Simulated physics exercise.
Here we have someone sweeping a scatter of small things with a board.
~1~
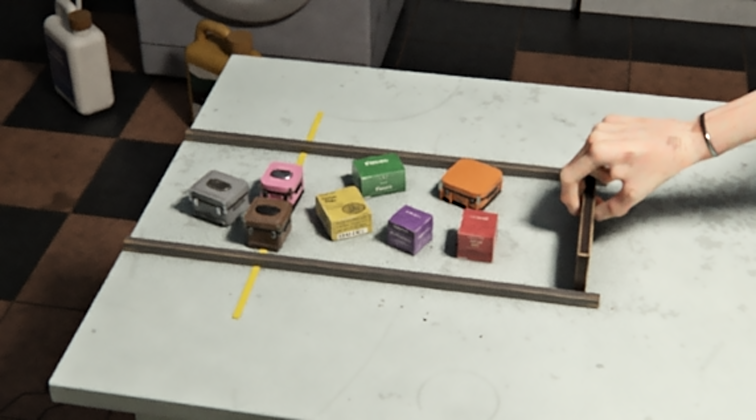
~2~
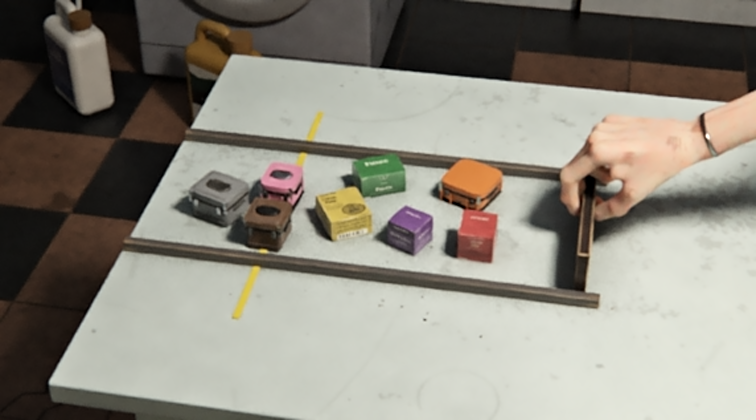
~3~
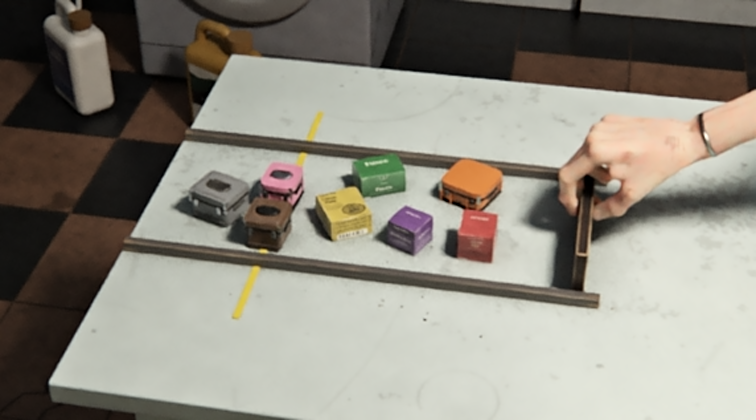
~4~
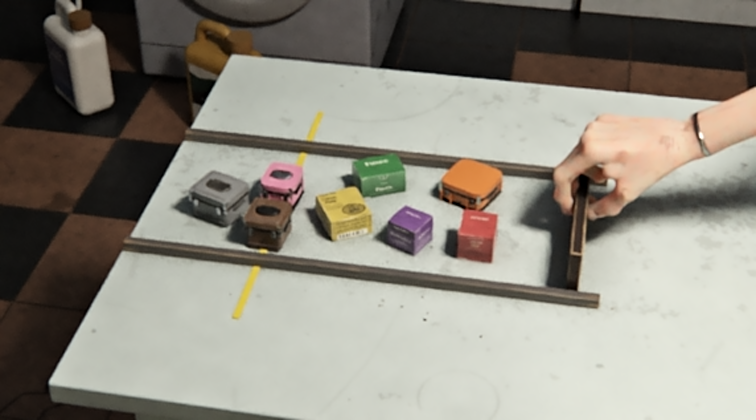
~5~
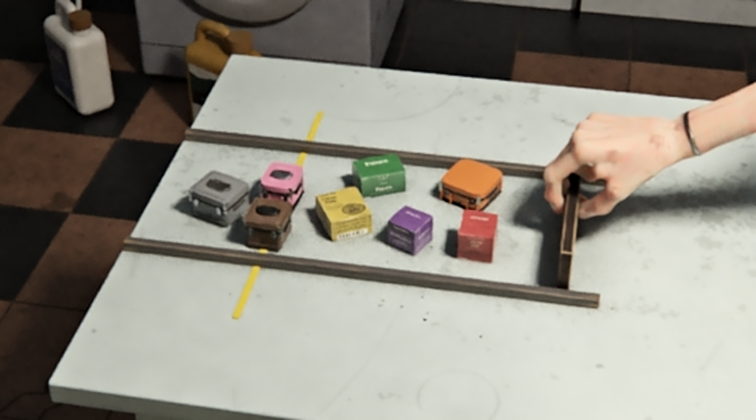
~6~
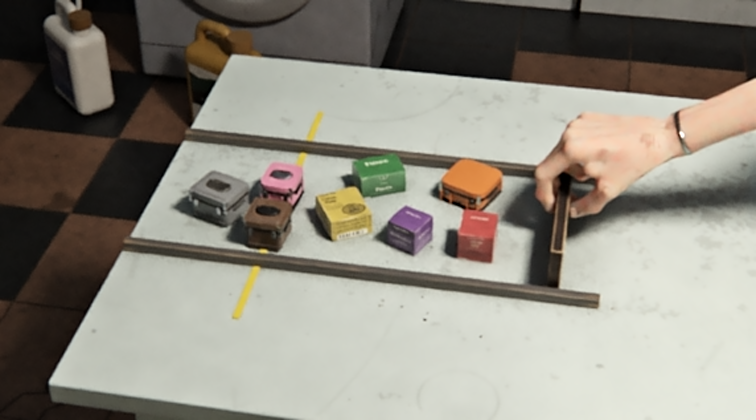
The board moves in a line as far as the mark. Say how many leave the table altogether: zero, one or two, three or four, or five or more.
The number that fall off is zero.
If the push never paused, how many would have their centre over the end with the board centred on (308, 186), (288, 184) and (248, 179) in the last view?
Past the end: 0, 0 and 1.
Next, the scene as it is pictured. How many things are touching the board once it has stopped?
That makes 2.
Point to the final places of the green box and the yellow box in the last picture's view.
Near (232, 148) and (229, 192).
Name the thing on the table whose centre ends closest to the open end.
Foremost is the grey case.
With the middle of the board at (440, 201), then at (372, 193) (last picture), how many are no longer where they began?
At the one place 5, at the other 7.
Soon after, none off yet; grey case at rest near (220, 199); pink case at rest near (282, 187); brown case at rest near (269, 224).
In the end, the number that fall off is zero.
